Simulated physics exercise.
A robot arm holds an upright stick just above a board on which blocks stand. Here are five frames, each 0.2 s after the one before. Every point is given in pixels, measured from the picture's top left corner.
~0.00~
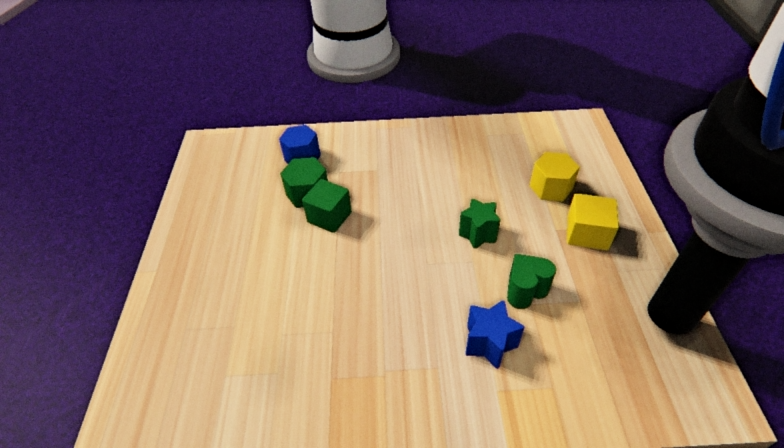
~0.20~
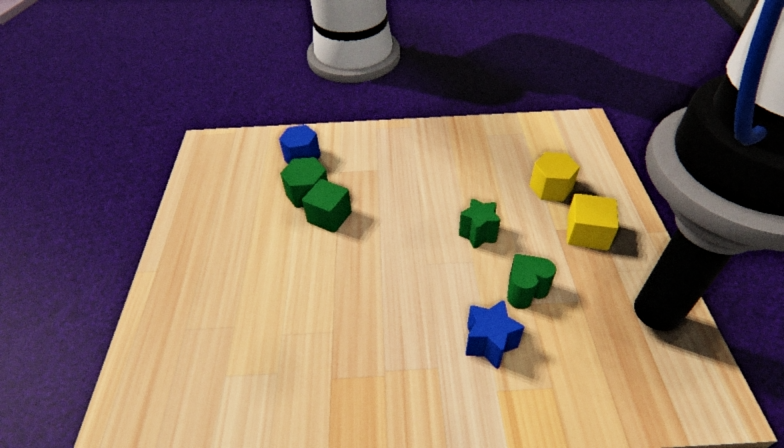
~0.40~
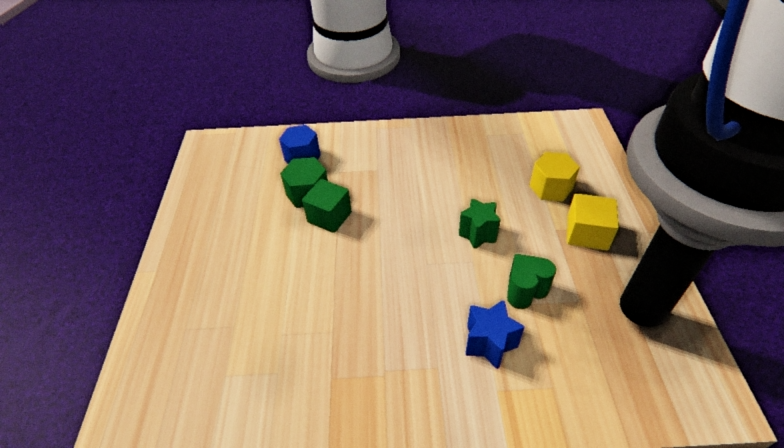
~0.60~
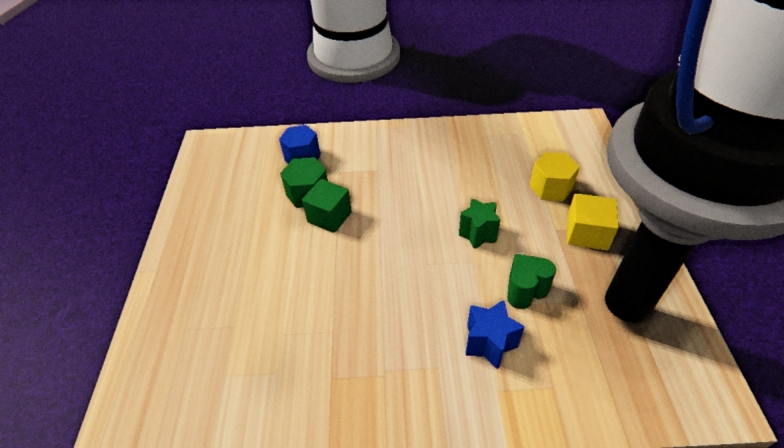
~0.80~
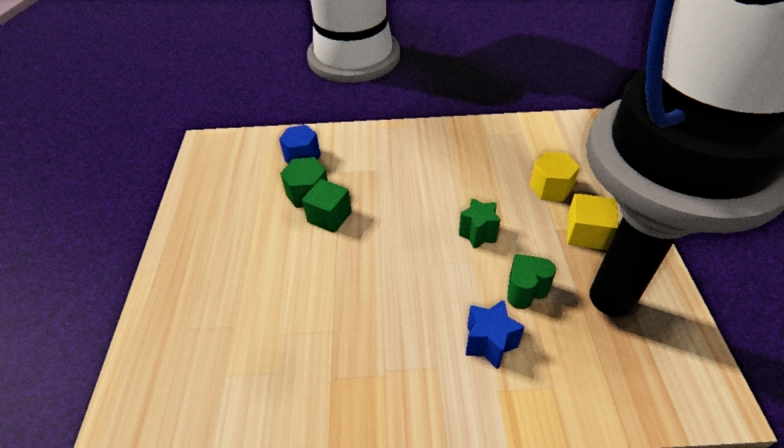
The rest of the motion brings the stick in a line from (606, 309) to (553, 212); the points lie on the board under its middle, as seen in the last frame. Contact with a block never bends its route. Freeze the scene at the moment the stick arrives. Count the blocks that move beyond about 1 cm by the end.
Going by the path, one block will move.
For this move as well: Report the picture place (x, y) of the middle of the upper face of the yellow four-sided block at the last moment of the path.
My best guess is (599, 184).
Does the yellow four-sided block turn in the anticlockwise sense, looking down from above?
In short: No.
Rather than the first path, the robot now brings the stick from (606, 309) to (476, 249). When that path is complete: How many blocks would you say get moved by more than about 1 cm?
Count: Two.
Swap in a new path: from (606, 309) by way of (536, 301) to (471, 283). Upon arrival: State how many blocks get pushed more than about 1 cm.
Total moved: One.
On the path given first. One third of the way, stick (590, 261); nothing pushed yet.
Two thirds of the way, stick (572, 229); yellow four-sided block (596, 195), turned 35° clockwise.
At the end, stick (556, 200); green heart in place; yellow six-sided block (557, 163); yellow four-sided block (599, 184), turned 55° clockwise.
